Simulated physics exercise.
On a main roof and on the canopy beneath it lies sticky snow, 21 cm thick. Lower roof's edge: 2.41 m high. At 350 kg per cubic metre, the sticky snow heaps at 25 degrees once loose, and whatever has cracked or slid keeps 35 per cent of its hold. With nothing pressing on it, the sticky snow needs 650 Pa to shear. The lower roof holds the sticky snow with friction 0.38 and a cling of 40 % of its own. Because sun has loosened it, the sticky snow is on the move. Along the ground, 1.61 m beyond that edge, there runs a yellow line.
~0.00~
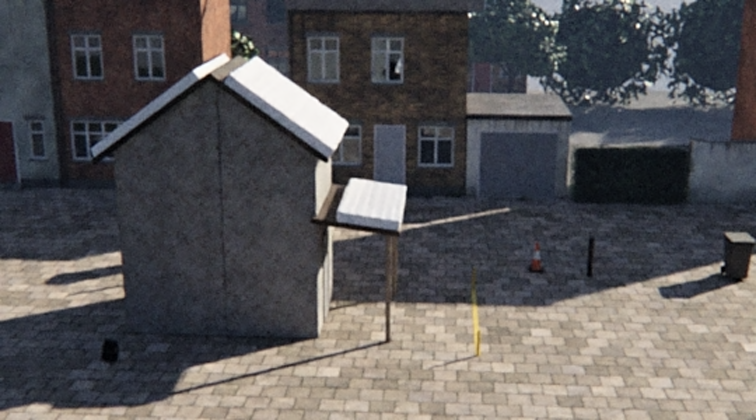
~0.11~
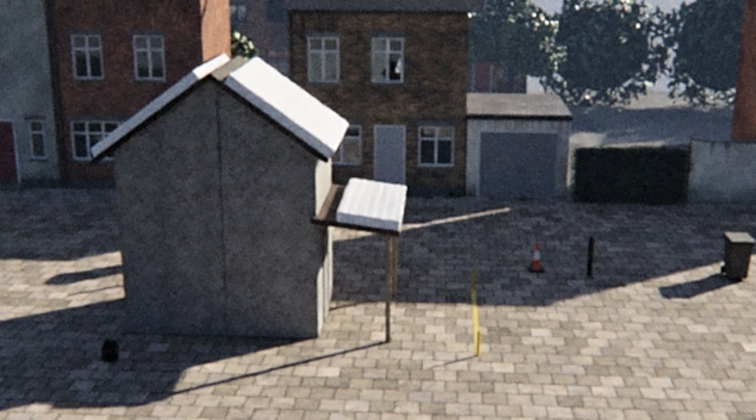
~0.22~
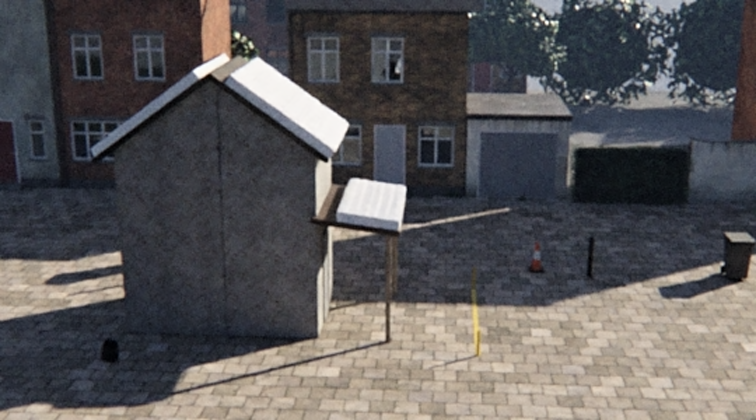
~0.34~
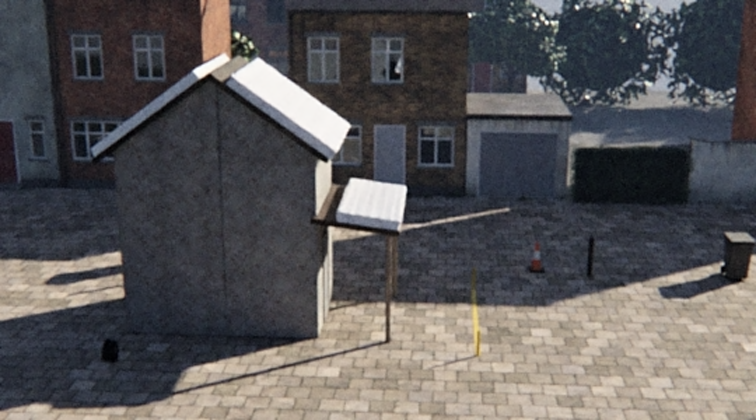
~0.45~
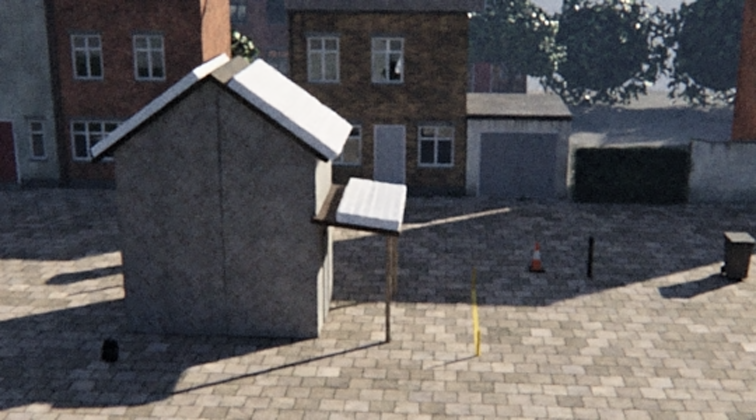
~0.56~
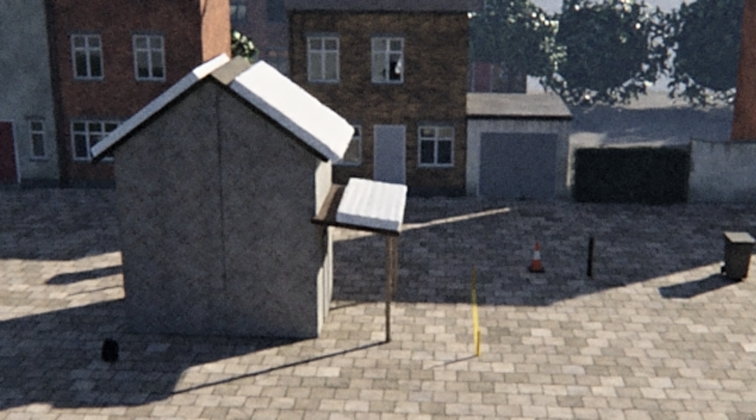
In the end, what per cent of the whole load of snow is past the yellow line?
Close to 3 per cent.
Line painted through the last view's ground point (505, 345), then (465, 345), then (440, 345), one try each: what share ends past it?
One by one: 0 in a hundred, 7 in a hundred, 20 in a hundred.
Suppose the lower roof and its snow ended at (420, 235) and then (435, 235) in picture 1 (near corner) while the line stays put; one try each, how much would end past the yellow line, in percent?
0 %, then 0 %.
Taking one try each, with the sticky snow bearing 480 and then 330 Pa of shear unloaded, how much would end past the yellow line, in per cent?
The two runs give near 12 % and near 20 % respectively.
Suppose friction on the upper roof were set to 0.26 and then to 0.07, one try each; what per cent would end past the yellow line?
In turn about 35 %, 45 %.
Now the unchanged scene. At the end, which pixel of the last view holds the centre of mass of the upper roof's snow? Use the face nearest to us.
Centre noted at roughly (408, 290).
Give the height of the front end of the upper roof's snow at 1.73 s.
I'd say around 2.8 metres.
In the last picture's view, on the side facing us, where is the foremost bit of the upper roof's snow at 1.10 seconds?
Close to pixel (365, 213).
By 1.10 s, none is below the lower edge and 0 % is past the line.
By 1.73 s, none is below the lower edge and 0 % is past the line.
By 2.37 s, none is below the lower edge and 0 % is past the line.
By 3.00 s, 31 % is below the lower edge and 0 % is past the line.
By 4.40 s, at the end, 47 % is below the lower edge and 3 % is past the line.
